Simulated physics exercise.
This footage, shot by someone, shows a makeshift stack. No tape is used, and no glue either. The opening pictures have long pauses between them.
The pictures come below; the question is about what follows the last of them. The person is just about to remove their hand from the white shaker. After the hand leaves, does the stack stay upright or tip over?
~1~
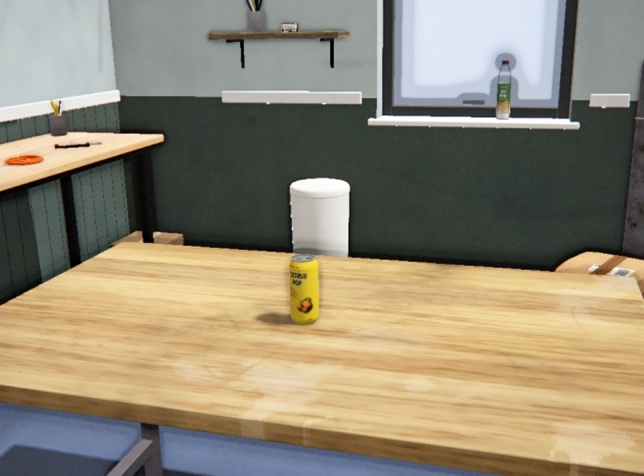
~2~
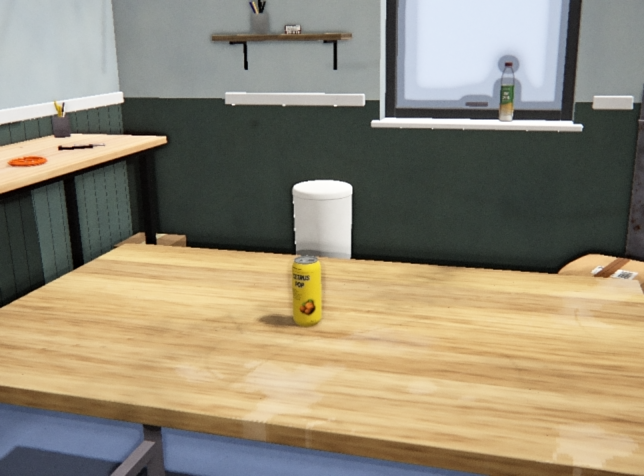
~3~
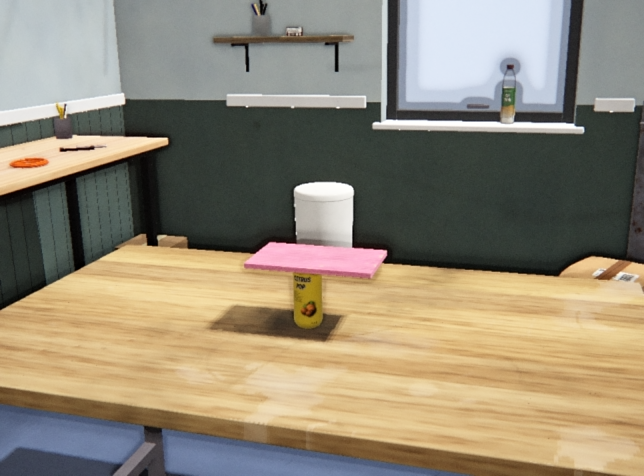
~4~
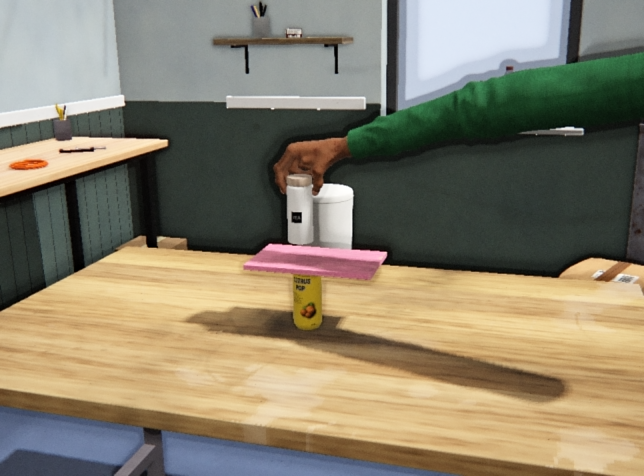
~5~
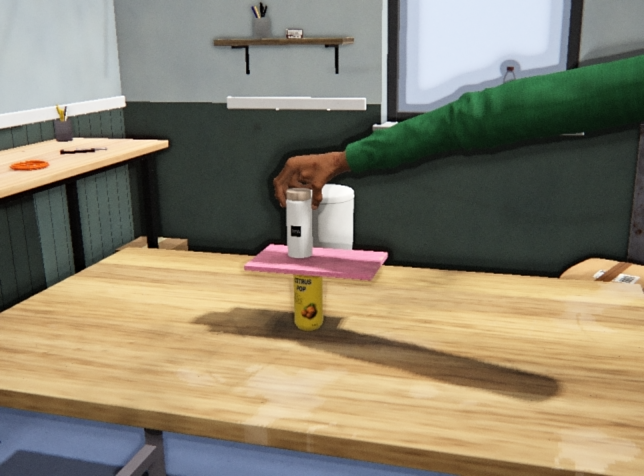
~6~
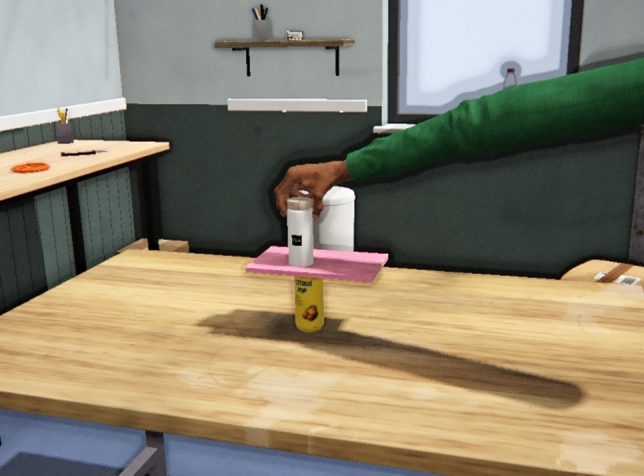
It stays upright.
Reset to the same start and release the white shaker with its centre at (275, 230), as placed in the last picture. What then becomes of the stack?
Well, it survives then.
Then, 0.20 s after the last picture, nothing has stirred.
Then, 0.50 s after the last picture, white shaker resting near (300, 232).
At rest, all 3 in place. Seen from the same camera at the end, white shaker near (300, 232). The stack stays up.
